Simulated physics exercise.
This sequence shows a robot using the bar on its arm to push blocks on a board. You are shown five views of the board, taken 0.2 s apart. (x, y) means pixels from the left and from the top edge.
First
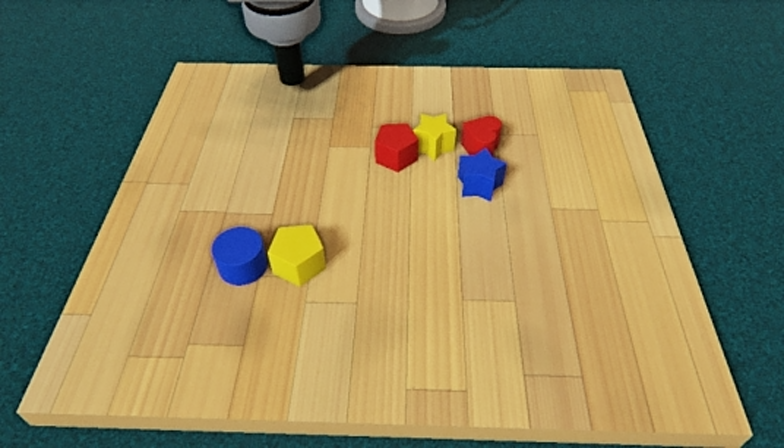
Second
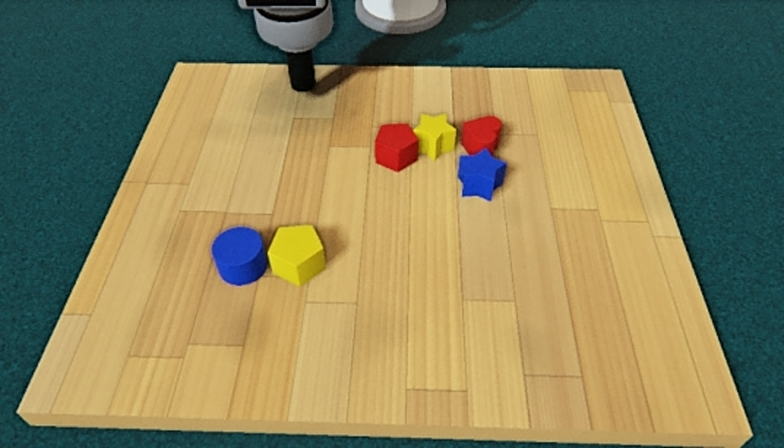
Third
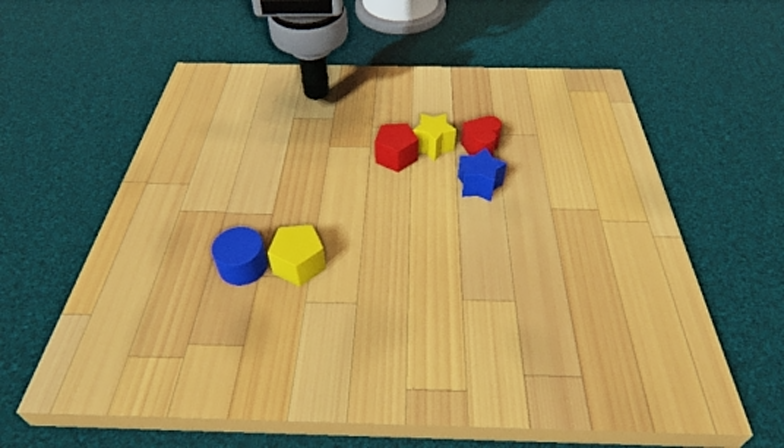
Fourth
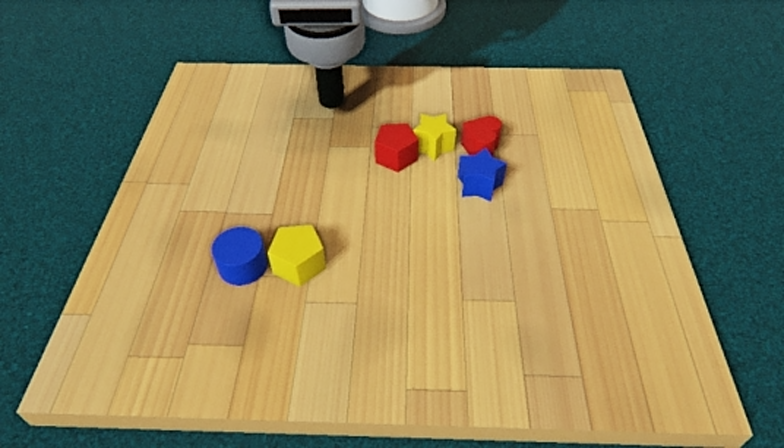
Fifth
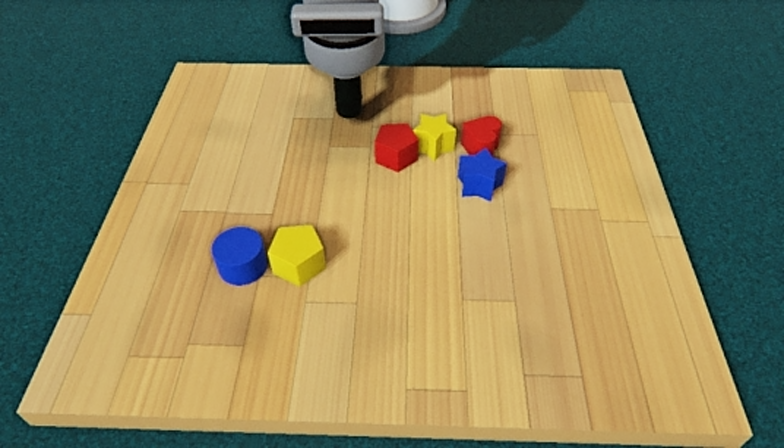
A robot arm moves its bar rightward and slightly down above still blocks on a board.
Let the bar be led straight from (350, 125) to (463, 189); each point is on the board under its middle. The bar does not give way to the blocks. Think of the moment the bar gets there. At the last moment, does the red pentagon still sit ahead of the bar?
No, that is not what happens.
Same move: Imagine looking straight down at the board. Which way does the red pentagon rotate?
Clockwise, from overhead.
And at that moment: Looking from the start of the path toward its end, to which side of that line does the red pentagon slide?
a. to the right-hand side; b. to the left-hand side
It's a.
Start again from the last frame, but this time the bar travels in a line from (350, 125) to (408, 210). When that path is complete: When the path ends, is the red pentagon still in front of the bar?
Going by the path, no.
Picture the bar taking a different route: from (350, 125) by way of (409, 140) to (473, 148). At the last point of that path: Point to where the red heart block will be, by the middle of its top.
It should be at about (533, 134).
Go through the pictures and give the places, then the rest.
The first picture shows tip of the bar (293, 79), middles of tops, red pentagon (396, 135), yellow star-shaped block (434, 125), blue star-shaped block (482, 164), red heart block (484, 127).
The second picture shows bar (304, 86), nothing pushed.
The third picture shows bar (317, 93), nothing pushed.
The fourth picture shows bar (332, 102), nothing pushed.
The fifth picture shows bar (349, 111), red pentagon (396, 135), yellow star-shaped block (434, 125), blue star-shaped block (482, 164), red heart block (484, 127).
The first path, step by step. One third of the way, bar (386, 132); red pentagon (407, 144); yellow star-shaped block (439, 126), turned 20° anticlockwise.
Two thirds of the way, bar (424, 153); red pentagon (435, 169); yellow star-shaped block (445, 129), turned 55° anticlockwise.
At the end, bar (465, 176); red pentagon (452, 191), turned 45° clockwise; yellow star-shaped block (447, 130), turned 70° anticlockwise; blue star-shaped block (497, 166); red heart block unmoved.
